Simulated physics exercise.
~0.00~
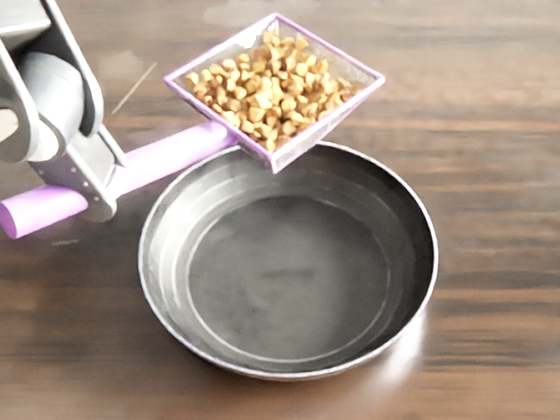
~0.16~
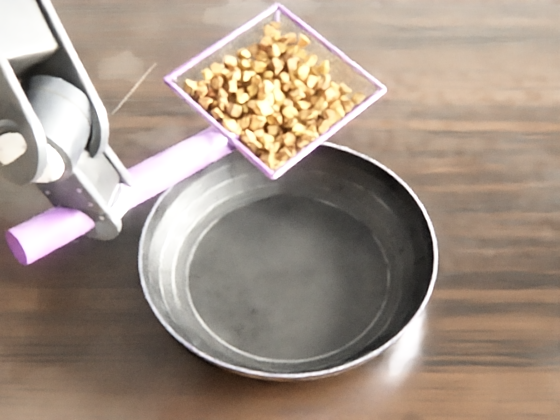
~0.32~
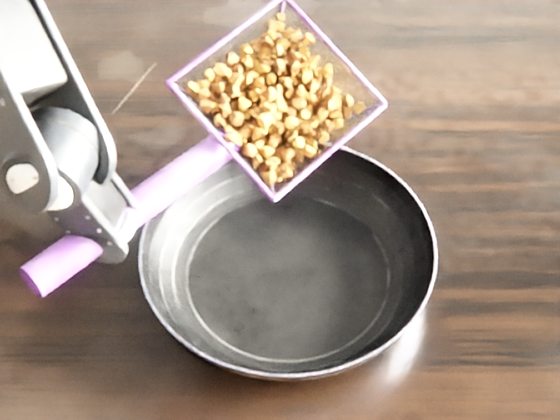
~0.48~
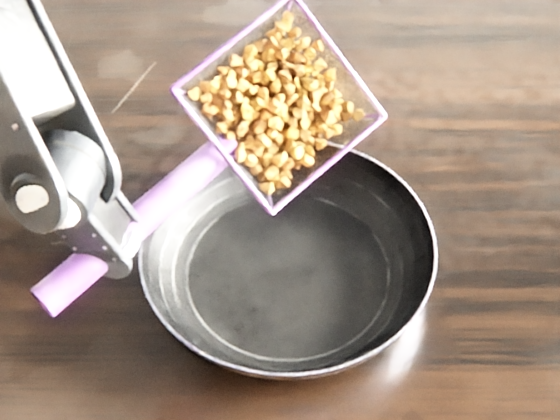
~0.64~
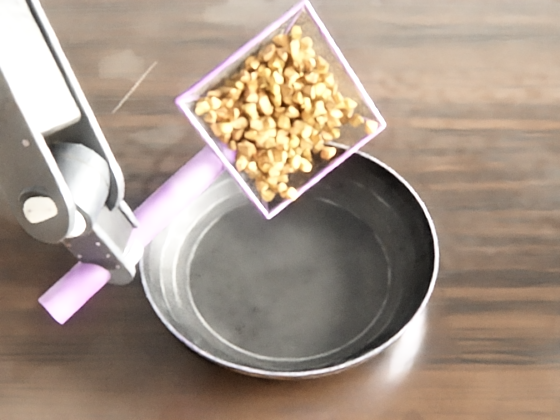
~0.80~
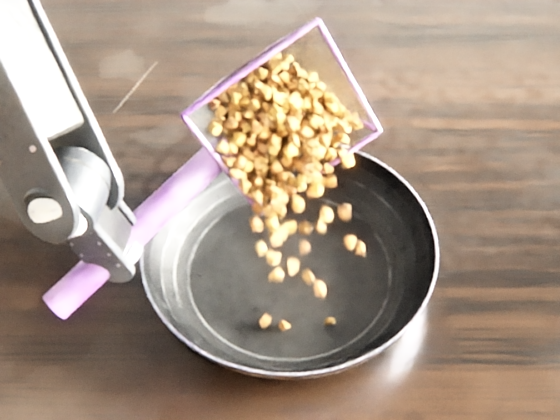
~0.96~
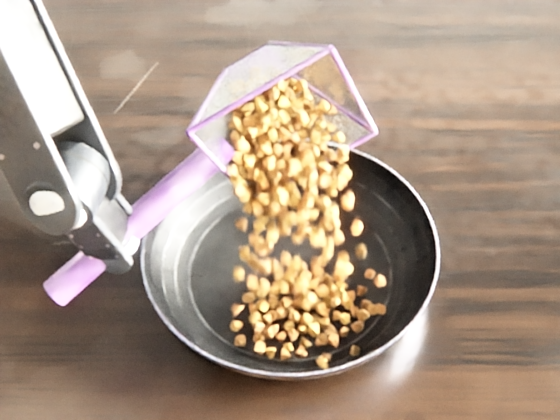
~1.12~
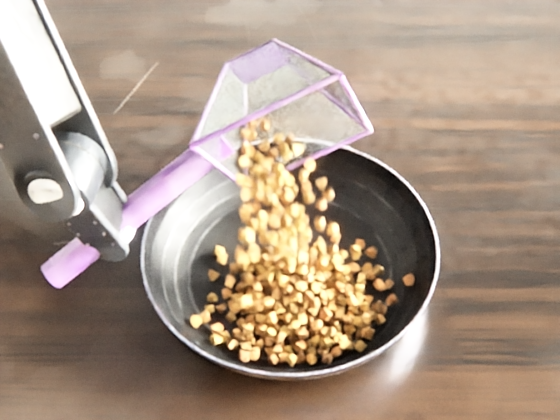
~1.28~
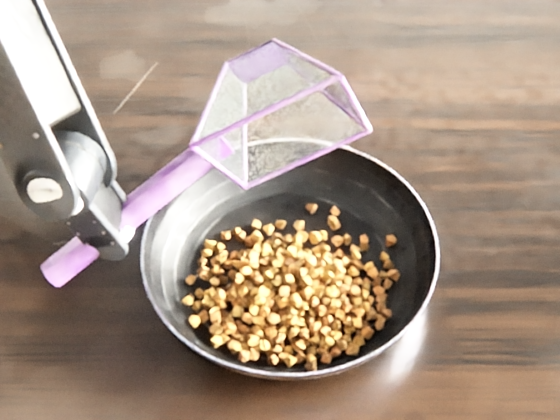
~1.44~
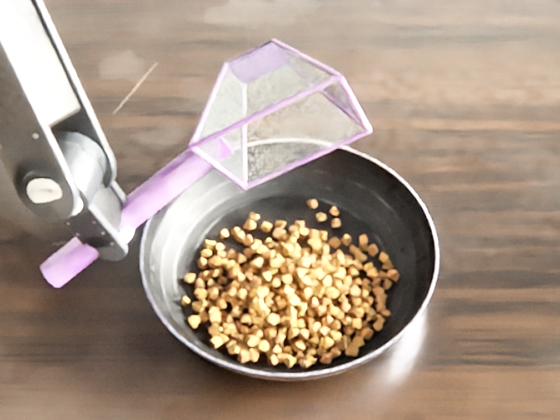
Golden-brown pieces spill from a purple-edged scoop tipped by a robotic arm, all landing in the pan.
